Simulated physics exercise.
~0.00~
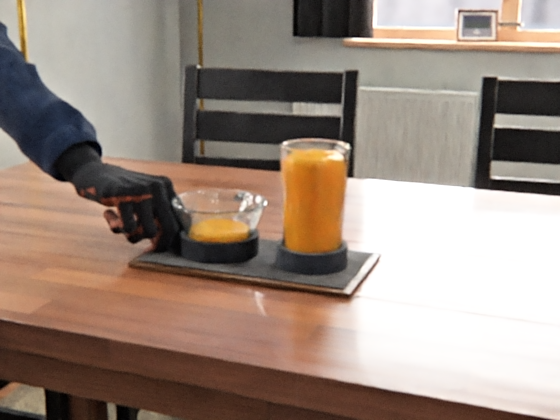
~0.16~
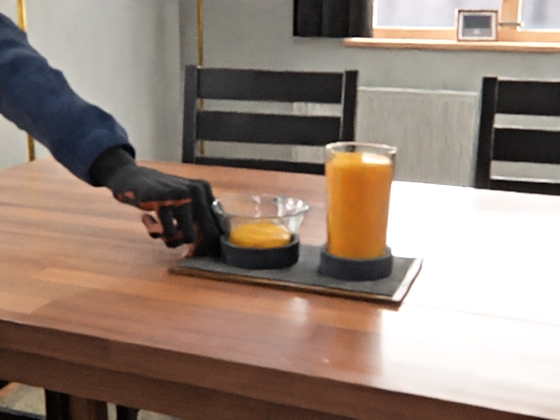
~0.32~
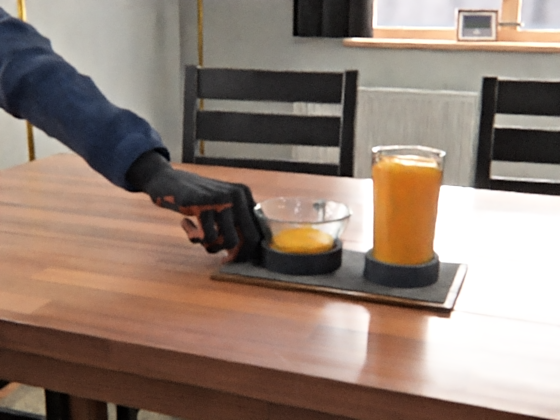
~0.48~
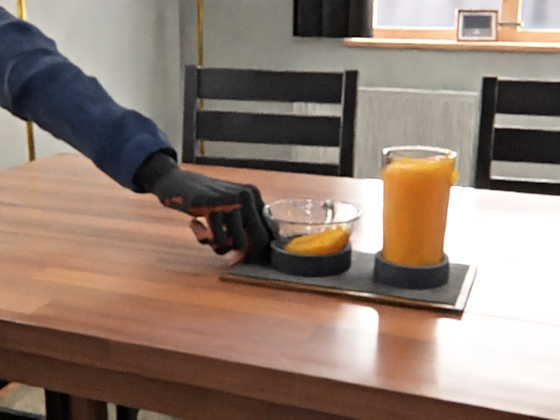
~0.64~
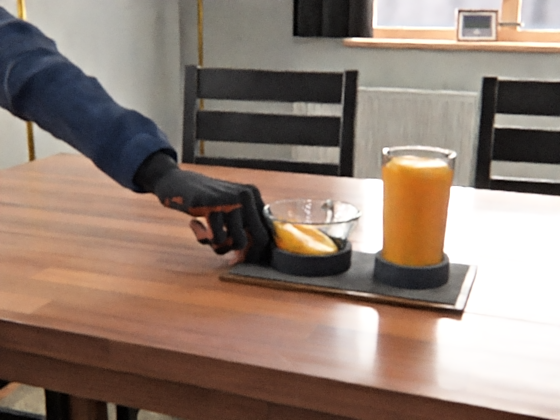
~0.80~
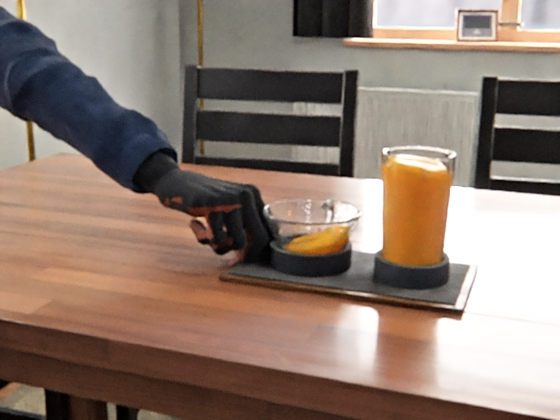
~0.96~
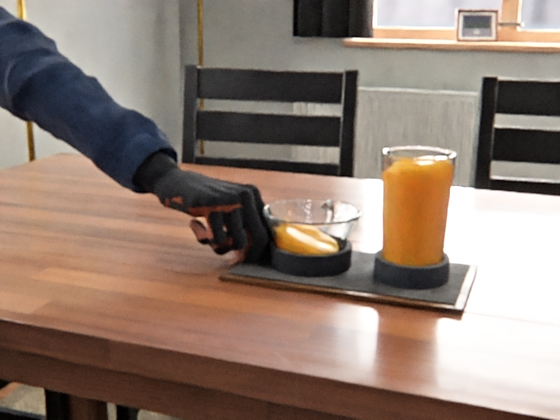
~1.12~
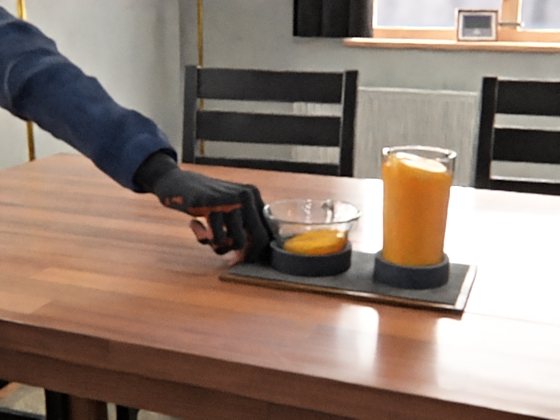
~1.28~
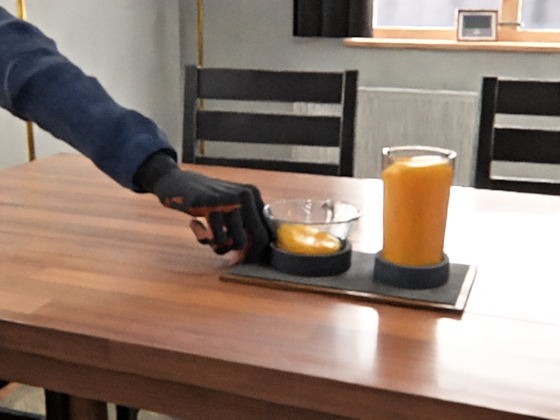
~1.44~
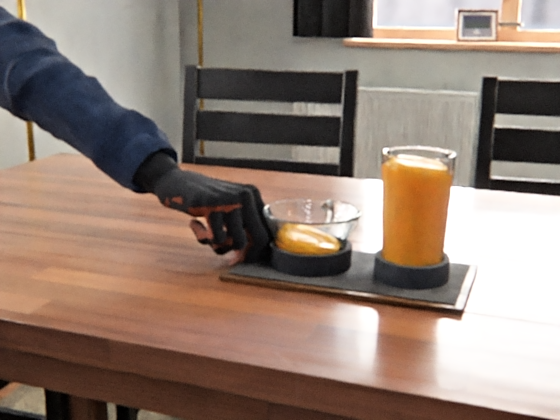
On a wooden table in a room with dark chairs, a black-gloved hand slides a tray holding a clear glass cup and a taller glass of orange juice to the right, then stops; the juice sloshes in the cup while the tray stays still, the hand remaining beside it.
